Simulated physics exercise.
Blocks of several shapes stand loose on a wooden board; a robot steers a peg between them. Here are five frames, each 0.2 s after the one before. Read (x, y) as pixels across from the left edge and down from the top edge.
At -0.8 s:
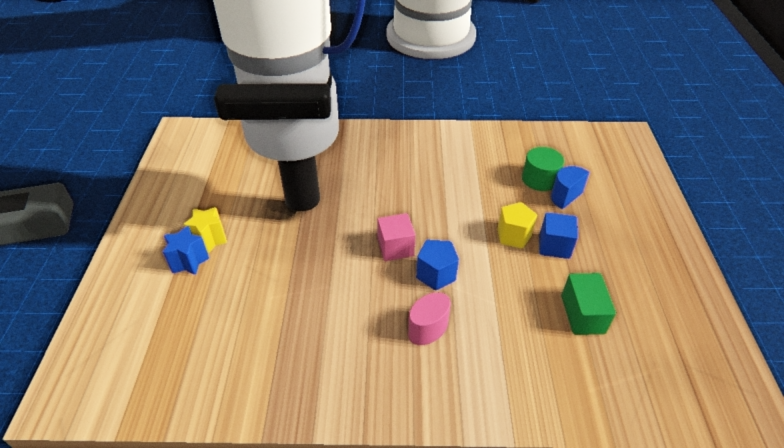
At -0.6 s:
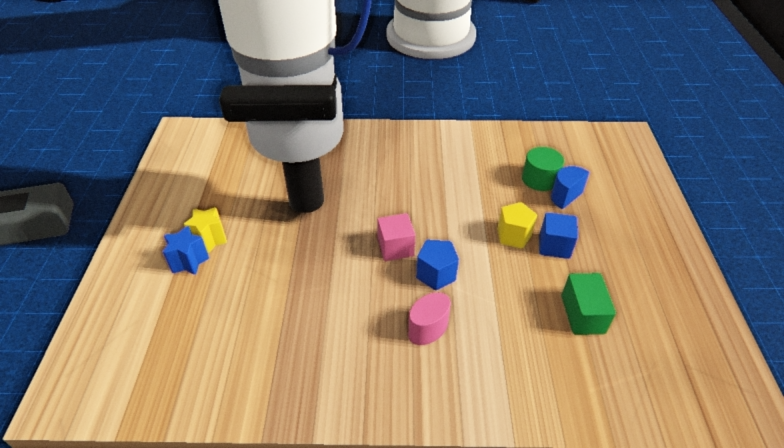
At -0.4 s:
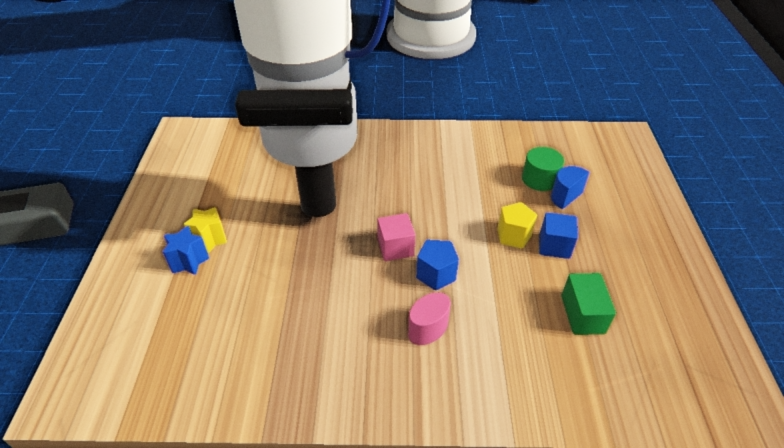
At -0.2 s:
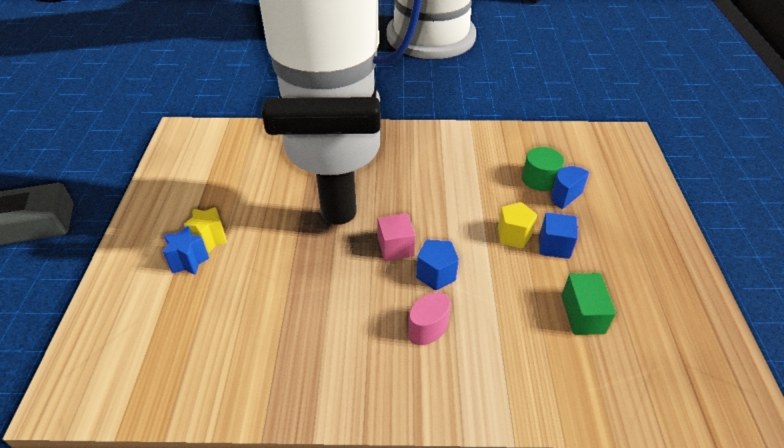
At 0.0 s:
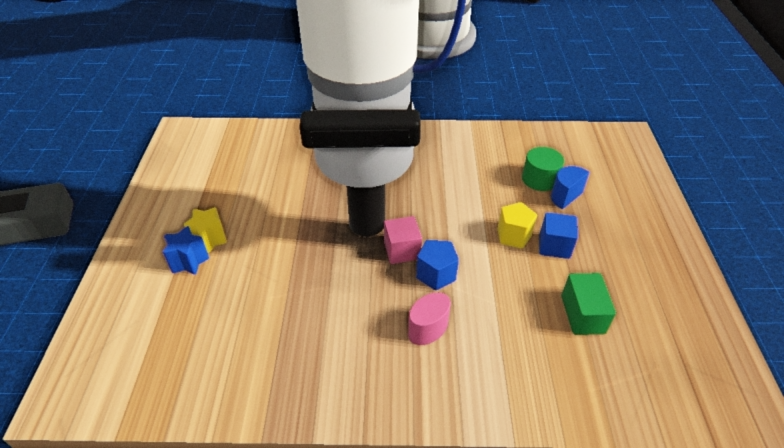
The clip shows a robot arm with a black peg above a wooden board of scattered colored blocks; the peg moves right and slightly toward the viewer, then nudges the pink four-sided block slightly right while the other blocks stay still.
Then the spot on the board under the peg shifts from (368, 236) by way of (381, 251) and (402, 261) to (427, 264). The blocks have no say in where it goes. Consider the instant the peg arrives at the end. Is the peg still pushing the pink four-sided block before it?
My answer is yes.
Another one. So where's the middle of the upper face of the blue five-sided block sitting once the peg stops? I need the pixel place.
The middle of the upper face of the blue five-sided block will lie at about (496, 270) in the picture.
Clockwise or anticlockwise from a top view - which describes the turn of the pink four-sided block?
Rotation: Counter-clockwise.
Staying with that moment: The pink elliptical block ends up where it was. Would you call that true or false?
The claim holds.
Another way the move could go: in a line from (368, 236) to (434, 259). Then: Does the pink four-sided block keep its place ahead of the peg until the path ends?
That would be a yes.
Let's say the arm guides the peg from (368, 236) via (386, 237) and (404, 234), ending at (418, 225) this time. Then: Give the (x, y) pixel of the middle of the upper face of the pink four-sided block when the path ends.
I'd guess (439, 229).
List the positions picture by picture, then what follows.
In the first frame, peg tip (303, 200); block tops, pink four-sided block (396, 226); pink elliptical block (430, 308); blue five-sided block (438, 253).
In the second frame, peg (307, 201); blocks unchanged.
In the third frame, peg (319, 205); blocks unchanged.
In the fourth frame, peg (339, 213); blocks unchanged.
In the fifth frame, peg (367, 224); pink four-sided block (403, 229); pink elliptical block (430, 308); blue five-sided block (438, 253).
On the path given first. Halfway along, peg (391, 245); pink four-sided block (432, 240), turned 30° anticlockwise; blue five-sided block (459, 259), turned 25° clockwise.
At the end, peg (428, 252); pink four-sided block (471, 249), turned 25° anticlockwise; pink elliptical block in place; blue five-sided block (496, 270), turned 30° clockwise.
